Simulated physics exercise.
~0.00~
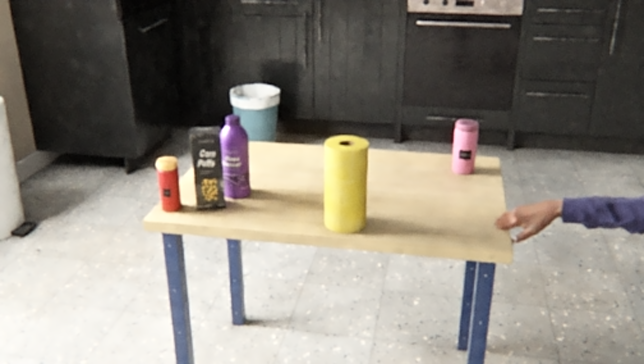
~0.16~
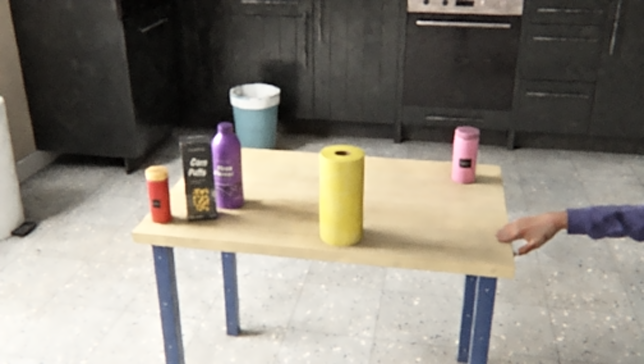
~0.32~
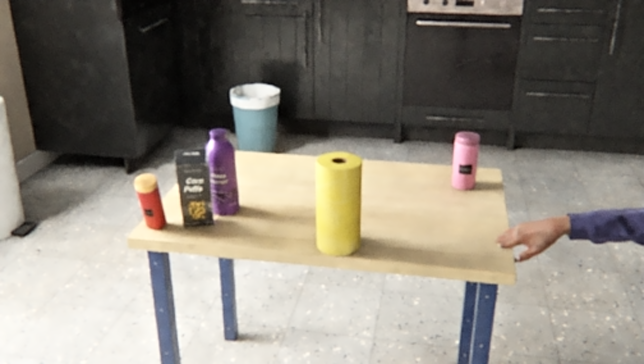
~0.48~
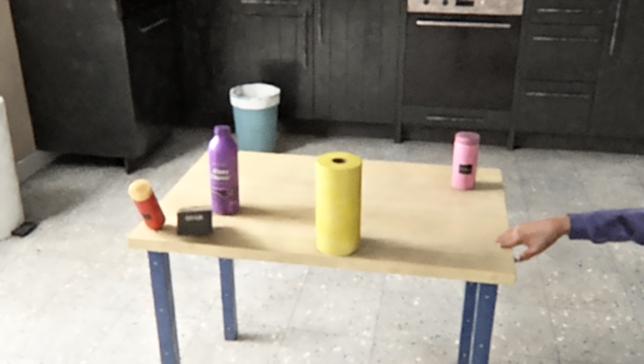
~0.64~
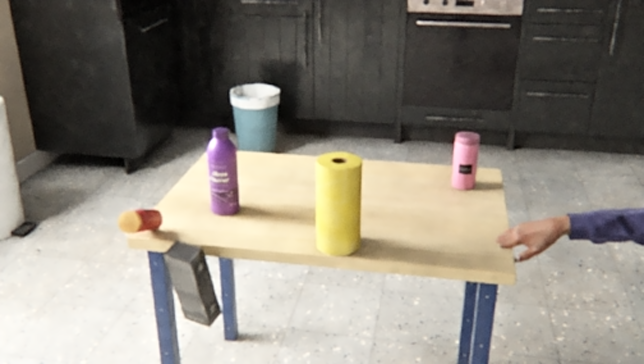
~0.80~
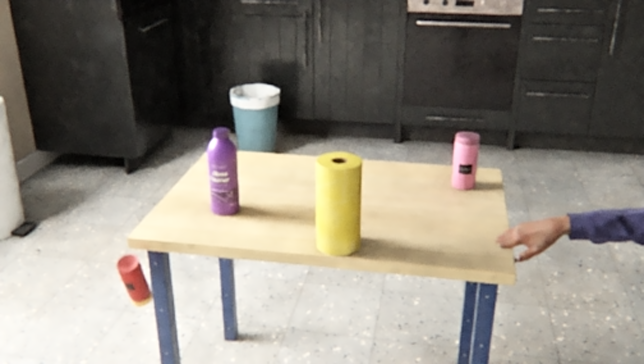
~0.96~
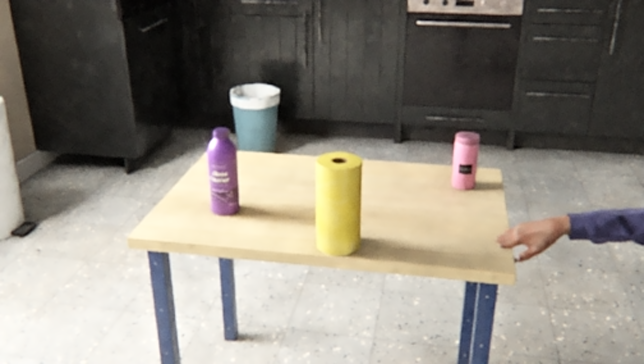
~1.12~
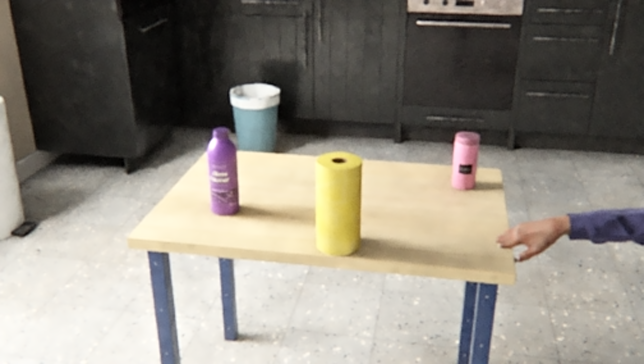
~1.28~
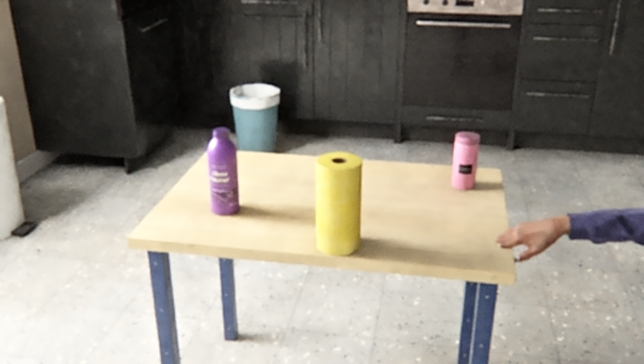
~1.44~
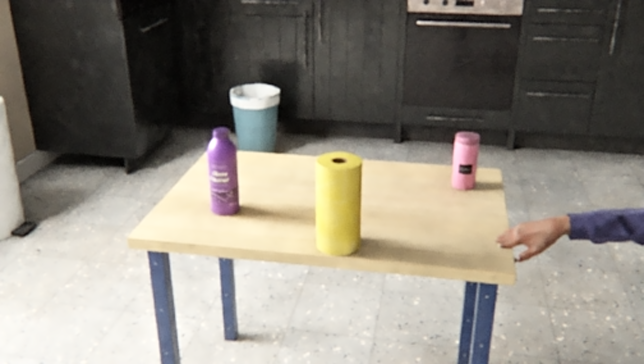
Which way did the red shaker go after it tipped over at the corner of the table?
It went down, dropping off the near left corner of the table and out of sight.
